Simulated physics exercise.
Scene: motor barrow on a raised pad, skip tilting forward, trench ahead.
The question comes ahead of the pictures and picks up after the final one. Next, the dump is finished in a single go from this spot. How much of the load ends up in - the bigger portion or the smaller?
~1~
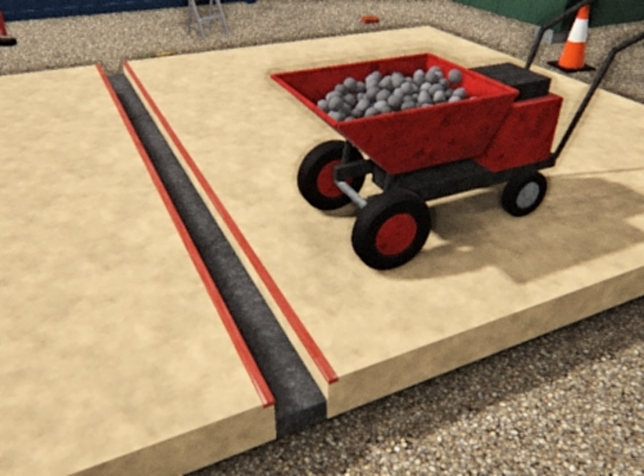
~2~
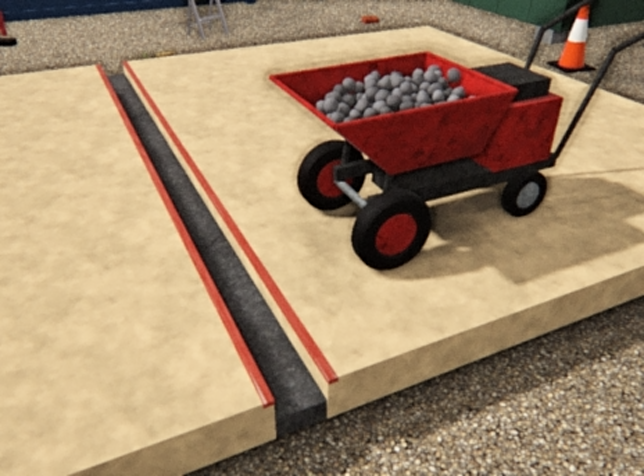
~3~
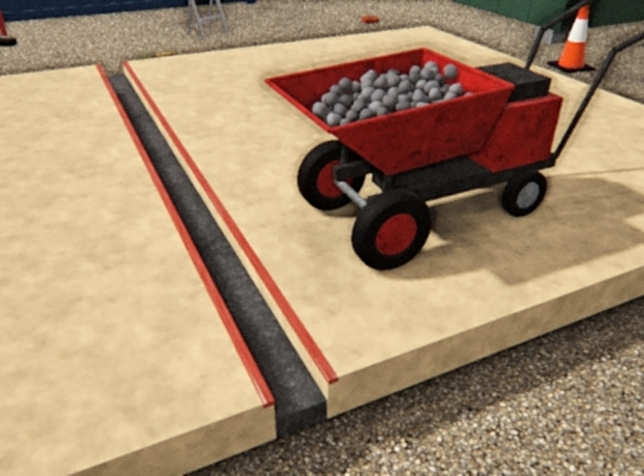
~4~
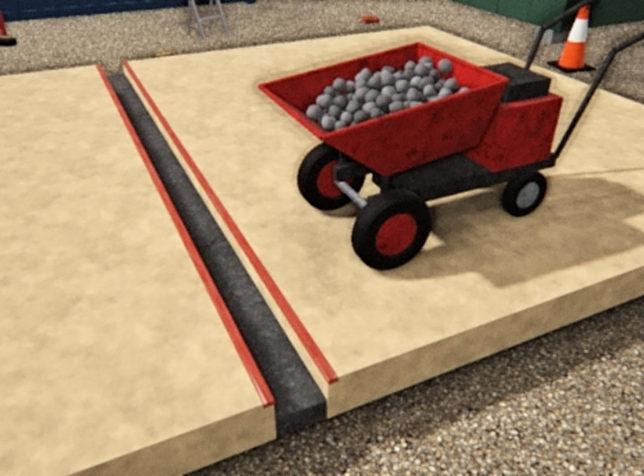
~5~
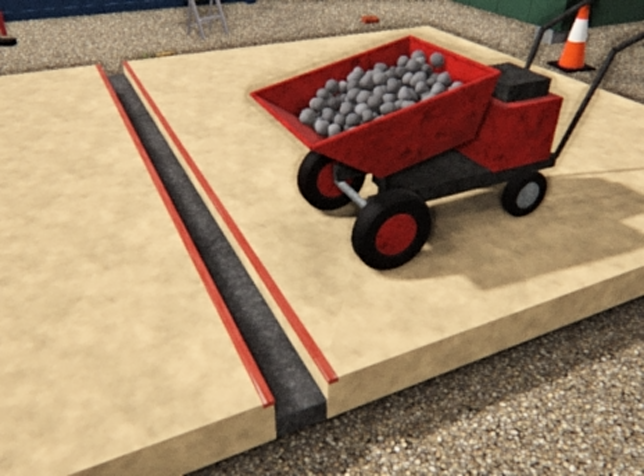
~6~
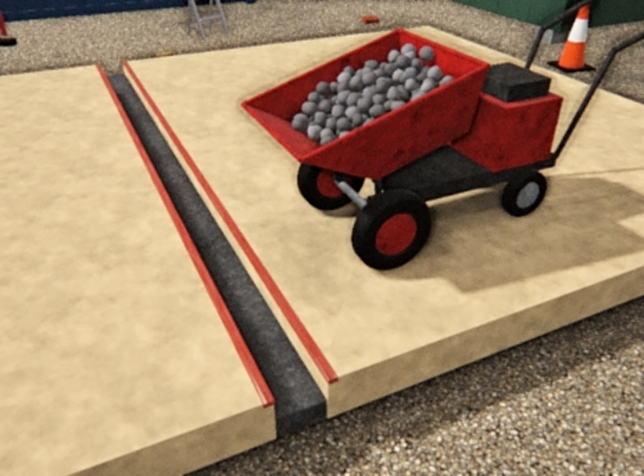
Most of the load will not go into the trench.
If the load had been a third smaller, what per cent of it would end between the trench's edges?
Roughly 40 percent of the load.
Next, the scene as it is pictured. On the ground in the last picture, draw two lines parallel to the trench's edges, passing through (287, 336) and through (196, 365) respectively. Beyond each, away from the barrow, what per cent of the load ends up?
In order: 60 percent, then 20 percent.
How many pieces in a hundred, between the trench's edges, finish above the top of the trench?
15 per cent, near enough.
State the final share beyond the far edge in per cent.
I'd say around 40 per cent of the load.
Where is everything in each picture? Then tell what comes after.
The first picture shows lip of the skip near (338, 126), level; top of the load near (402, 96), round cobbles; first edge of the trench near (302, 330); far edge near (242, 350), the trench under half as wide as the skip, and about half as deep as wide.
The second picture shows lip of the skip near (336, 127), level; top of the load near (401, 96).
The third picture shows lip of the skip near (330, 131), tipped barely; top of the load near (410, 92).
The fourth picture shows lip of the skip near (322, 138), tipped a little; top of the load near (404, 89).
The fifth picture shows lip of the skip near (312, 148), tipped a little; top of the load near (409, 80).
The sixth picture shows lip of the skip near (301, 161), tipped clearly; top of the load near (399, 77); first edge of the trench near (302, 330); far edge near (242, 350).
Shortly afterwards, skip tipped steeply; the whole lot in the skip.
Next, skip tipped right over; near two thirds in the skip; near a quarter in or heaped over the trench; near a quarter beyond it; only a few falling.
Some moments later, skip tipped right over; near a third in the skip; near a quarter in or heaped over the trench; near a third beyond it.
In the end, skip tipped right over; near a third in the skip; near a quarter in or heaped over the trench; near a third beyond it.
